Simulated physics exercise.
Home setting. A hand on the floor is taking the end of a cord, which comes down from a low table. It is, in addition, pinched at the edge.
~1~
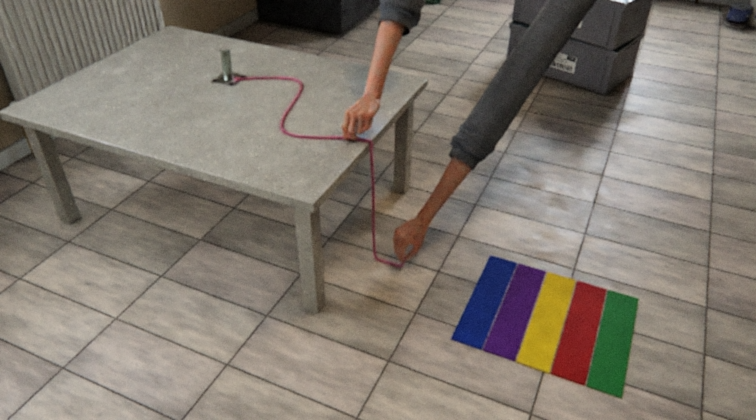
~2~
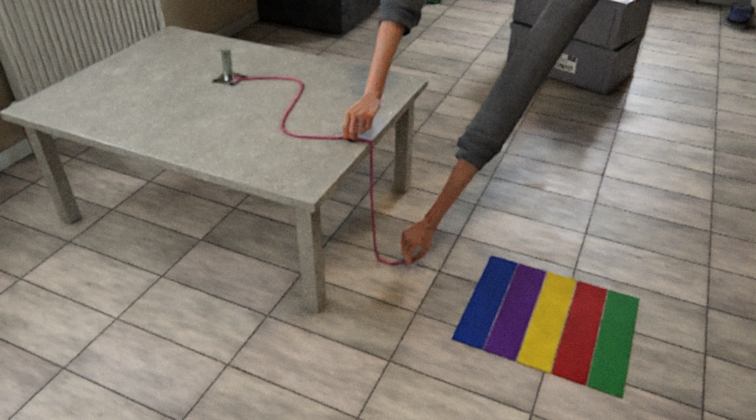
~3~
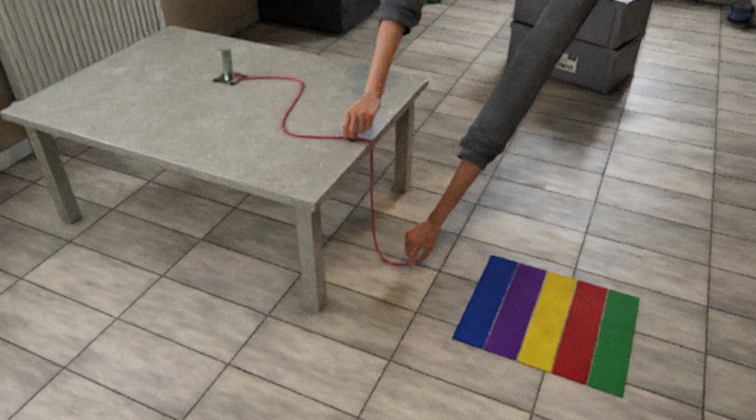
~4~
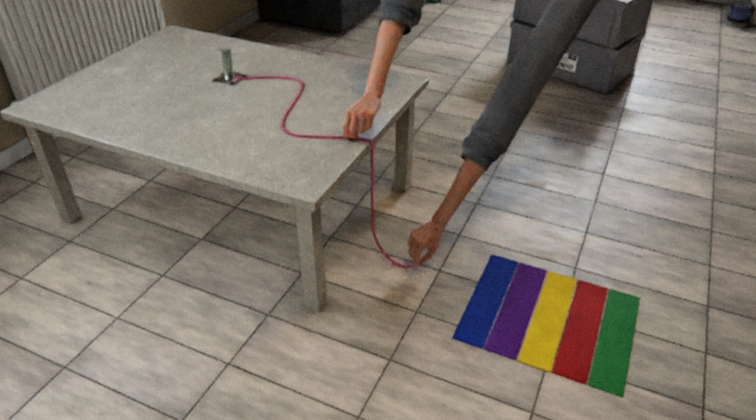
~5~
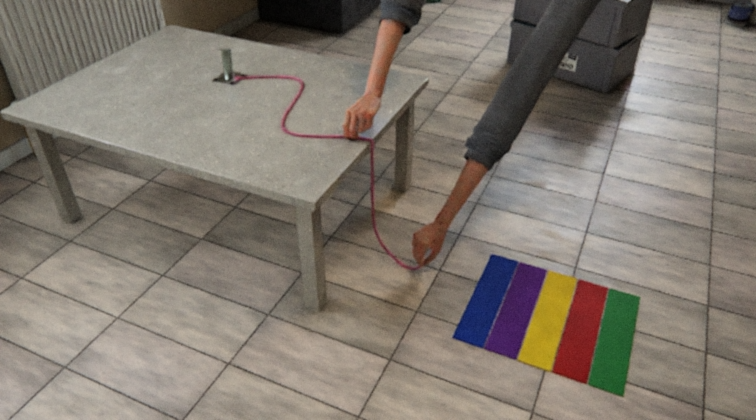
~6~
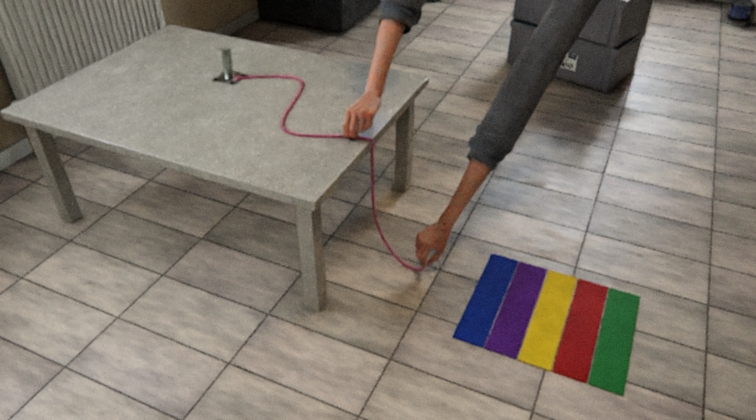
A hand draws the end of a red cord slowly right across the tiled floor.
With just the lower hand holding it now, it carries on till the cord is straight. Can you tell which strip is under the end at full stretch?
Yes, the red one.
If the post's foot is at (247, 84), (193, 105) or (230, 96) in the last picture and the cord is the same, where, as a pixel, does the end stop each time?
First (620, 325), then (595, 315), and last (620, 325).
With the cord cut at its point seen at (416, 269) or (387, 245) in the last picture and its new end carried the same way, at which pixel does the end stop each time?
Near (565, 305) and (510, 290).
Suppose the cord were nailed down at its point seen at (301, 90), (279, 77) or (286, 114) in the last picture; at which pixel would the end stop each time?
Results: (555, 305); (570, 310); (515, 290).
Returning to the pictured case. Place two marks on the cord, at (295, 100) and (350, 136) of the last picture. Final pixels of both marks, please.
End positions: About (318, 110) and about (419, 174).
Early on, end near (529, 295); over purple.
Midway, end near (566, 306); over yellow.
At the end of the slack, end near (586, 313); over red. The red one.
